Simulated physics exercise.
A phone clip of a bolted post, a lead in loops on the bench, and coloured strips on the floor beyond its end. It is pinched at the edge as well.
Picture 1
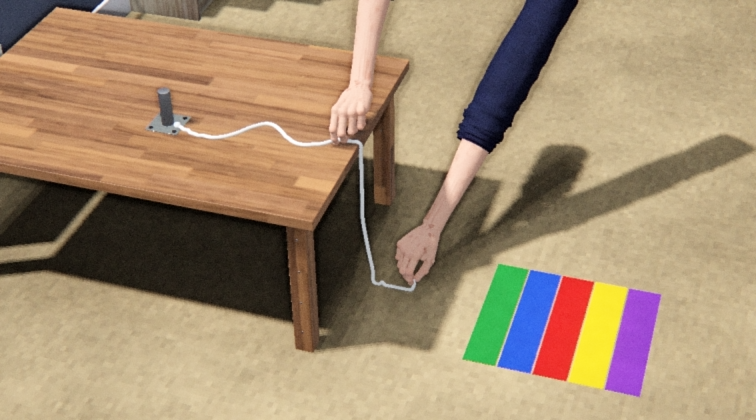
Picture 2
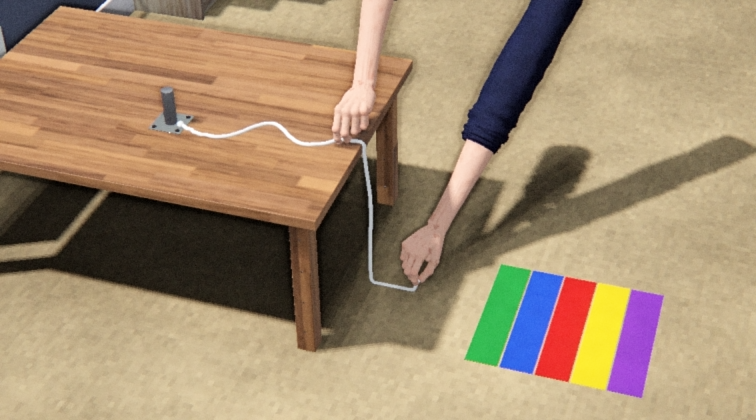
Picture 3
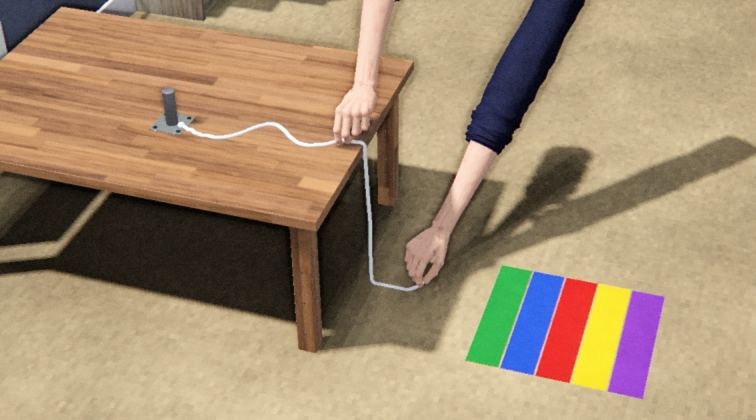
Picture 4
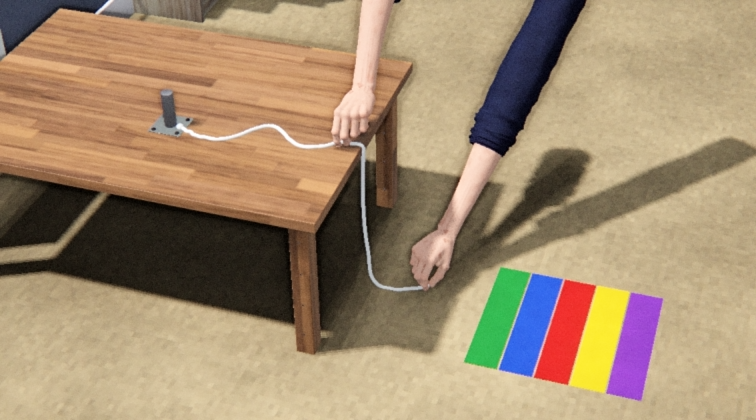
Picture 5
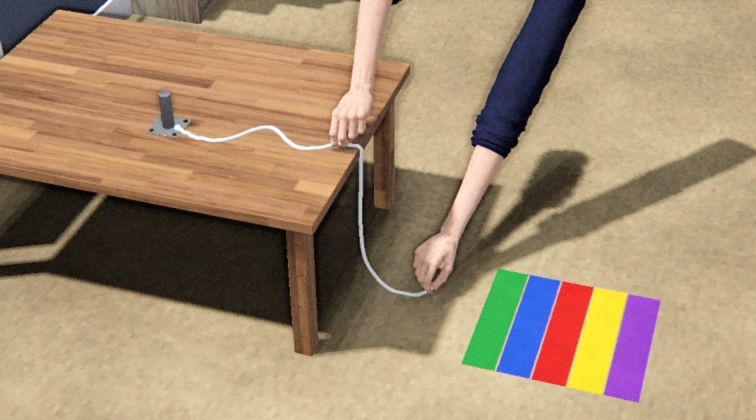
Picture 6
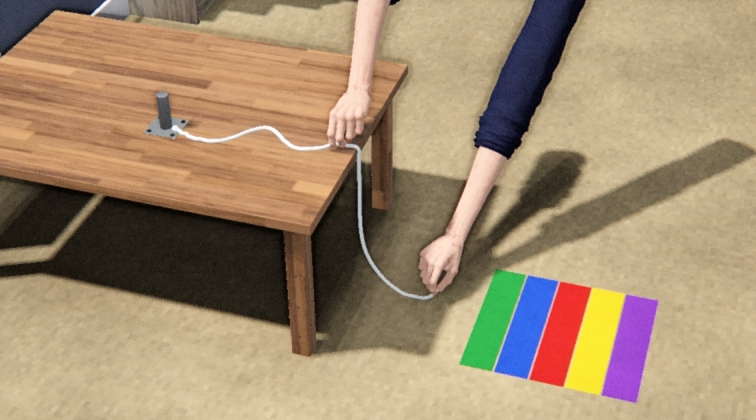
The clip shows one hand pinching a white cord at a wooden table's edge while another, near the floor, draws its end slightly right toward five coloured strips, the hanging section changing from an angular bend to a smooth curve.
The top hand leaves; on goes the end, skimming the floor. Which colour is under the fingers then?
It halts on the red strip.
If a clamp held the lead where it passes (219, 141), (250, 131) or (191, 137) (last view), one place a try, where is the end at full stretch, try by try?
In that order: (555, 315), (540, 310) and (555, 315).
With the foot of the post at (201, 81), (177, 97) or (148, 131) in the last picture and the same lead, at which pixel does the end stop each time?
Try by try, around (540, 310), (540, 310) and (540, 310).
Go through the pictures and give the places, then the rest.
End (414, 280); green (485, 344); blue (520, 352); red (555, 359); yellow (591, 366); purple (626, 374), in the first frame.
End (418, 281); lead through (201, 135) (269, 123) (317, 144) (366, 167) (371, 225) (371, 276), in the second frame.
End (423, 282), in the third frame.
End (428, 286); lead through (201, 137) (268, 126) (316, 147) (363, 169) (365, 227) (373, 279), in the fourth frame.
End (432, 288), in the fifth frame.
End (437, 290); lead through (196, 139) (264, 128) (312, 149) (359, 171) (361, 229) (385, 280), in the sixth frame.
Soon after, end near (505, 304); over green.
Then, end near (539, 311); over blue.
At full stretch, end near (561, 315); over red. Over red.
